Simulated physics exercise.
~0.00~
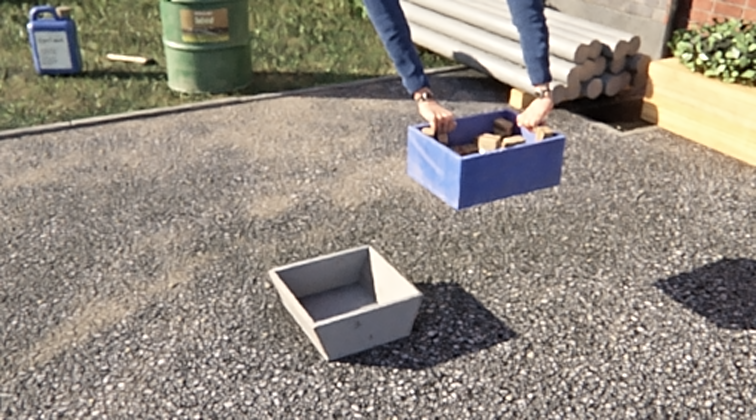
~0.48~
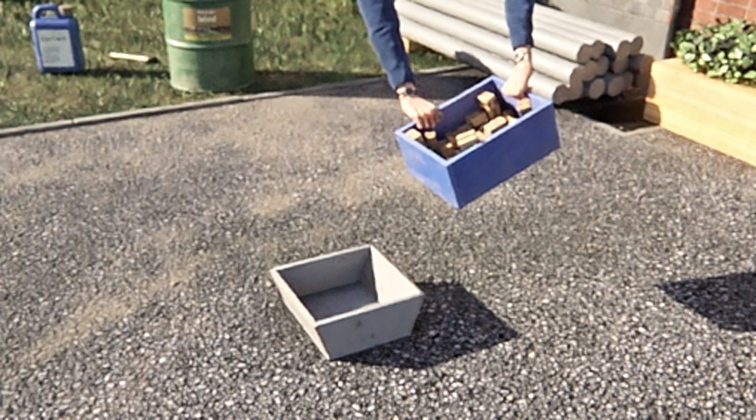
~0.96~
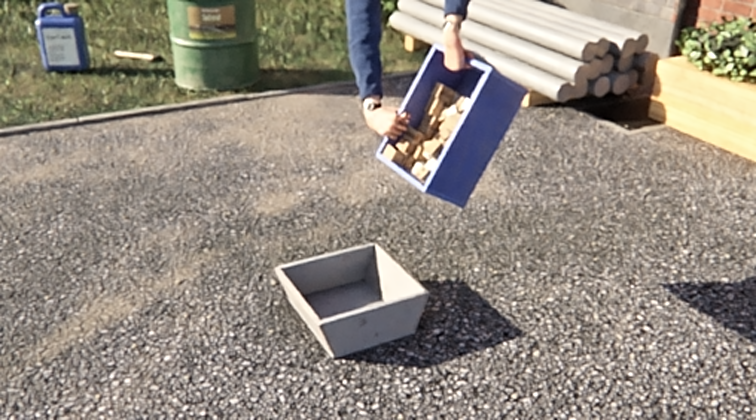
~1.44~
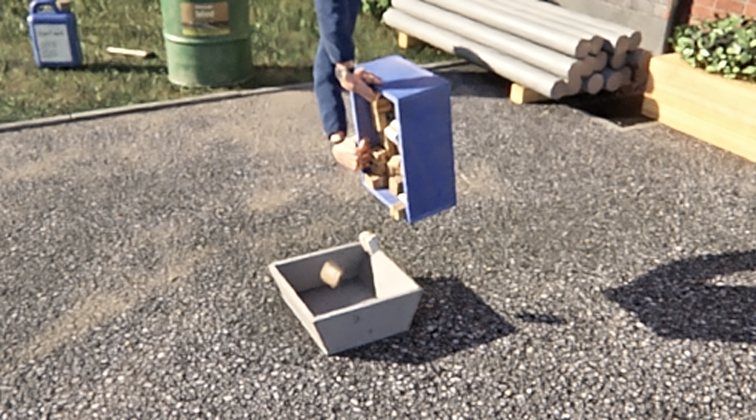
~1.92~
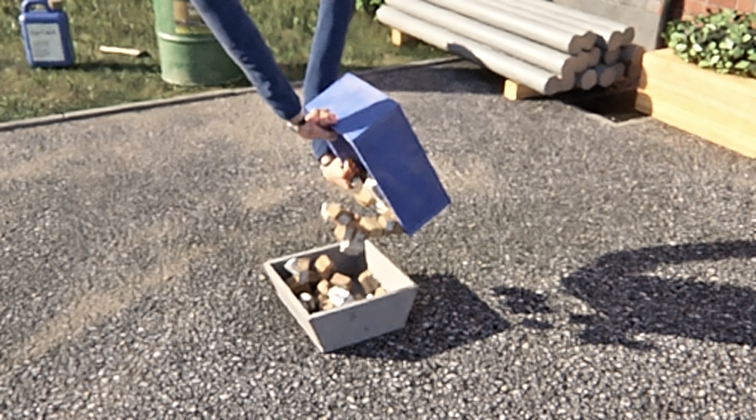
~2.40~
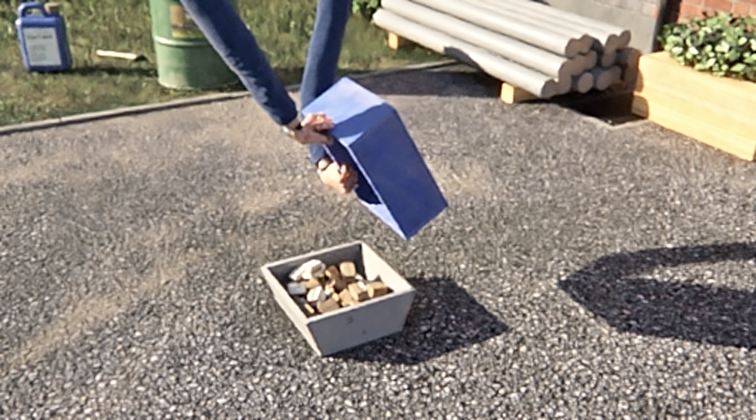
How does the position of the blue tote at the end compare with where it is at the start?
At the end the blue tote is farther to the left than at the start, held close above the grey tray instead of up and to the right of it.
